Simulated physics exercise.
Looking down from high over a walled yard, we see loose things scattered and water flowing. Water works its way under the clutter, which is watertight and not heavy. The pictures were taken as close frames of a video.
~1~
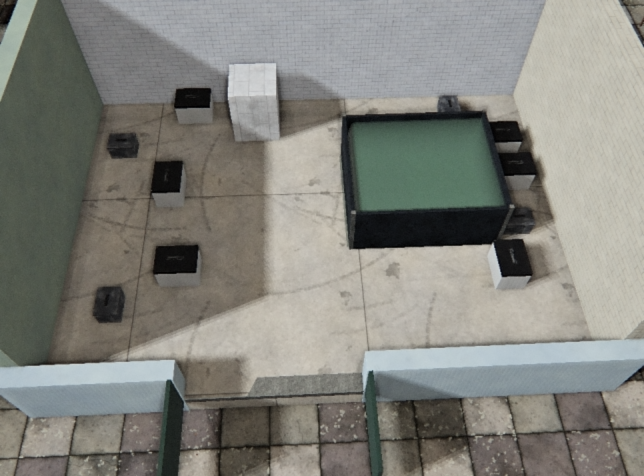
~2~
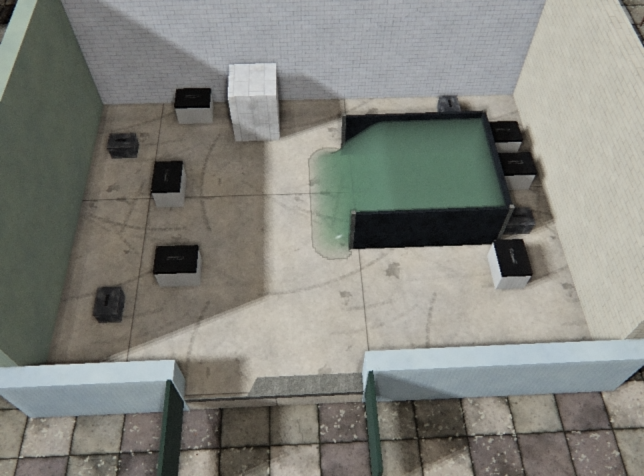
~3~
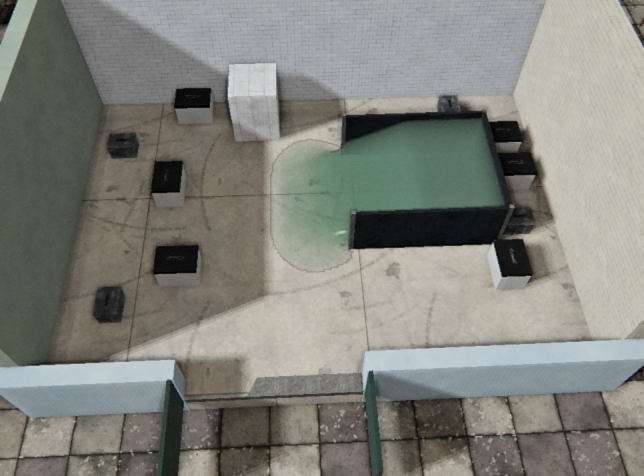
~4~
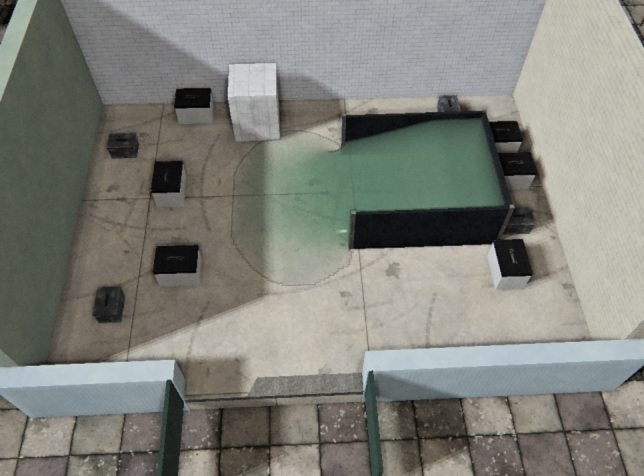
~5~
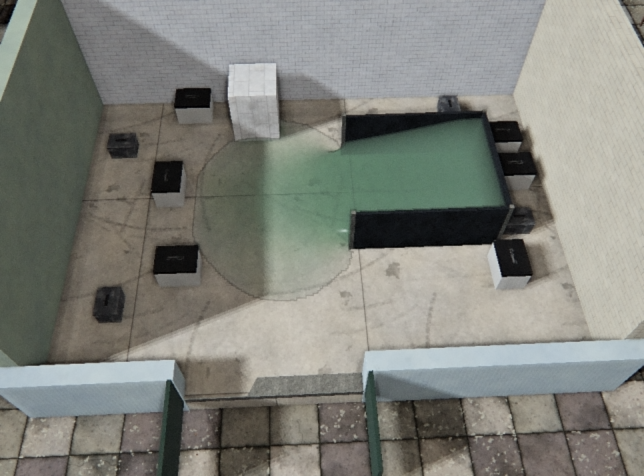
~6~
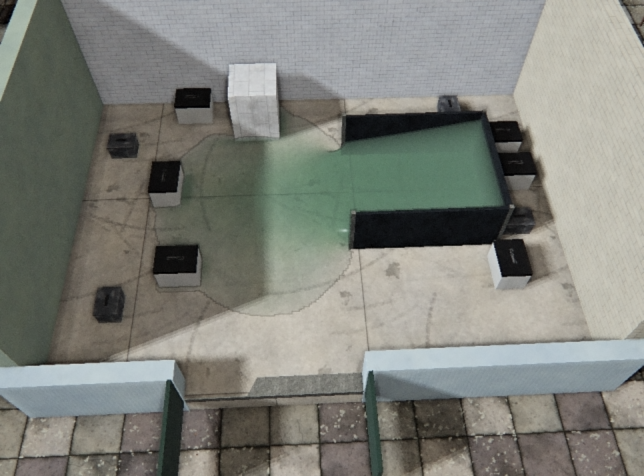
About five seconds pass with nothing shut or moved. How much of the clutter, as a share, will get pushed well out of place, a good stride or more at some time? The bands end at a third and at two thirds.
A third to two thirds.
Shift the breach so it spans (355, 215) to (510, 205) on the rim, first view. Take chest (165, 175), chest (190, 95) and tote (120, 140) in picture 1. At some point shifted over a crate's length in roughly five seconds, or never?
In that order: Under that, under that, under that.
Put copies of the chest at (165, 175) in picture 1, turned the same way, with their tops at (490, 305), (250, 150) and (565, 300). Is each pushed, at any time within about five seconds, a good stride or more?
In sequence: Hardly budges; knocked well away; hardly budges.
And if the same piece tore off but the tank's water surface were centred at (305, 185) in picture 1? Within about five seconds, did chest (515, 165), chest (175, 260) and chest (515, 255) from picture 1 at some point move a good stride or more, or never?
Short of it, covered the distance, covered the distance.
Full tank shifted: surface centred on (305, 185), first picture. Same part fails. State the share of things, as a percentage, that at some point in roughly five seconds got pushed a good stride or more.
I'd put it close to 70 percent.
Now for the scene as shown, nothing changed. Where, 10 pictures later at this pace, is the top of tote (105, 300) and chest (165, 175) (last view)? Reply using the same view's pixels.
Near (50, 346) and (83, 160).
A moment on, 1 of 10 are well off their spots; 0 afloat.
Next, 4 of 10 are well off their spots; 4 afloat.
Later, 5 of 10 are well off their spots; 5 afloat.
In the end, 5 of 10 are well off their spots, and 5 have been at some point; 4 afloat.
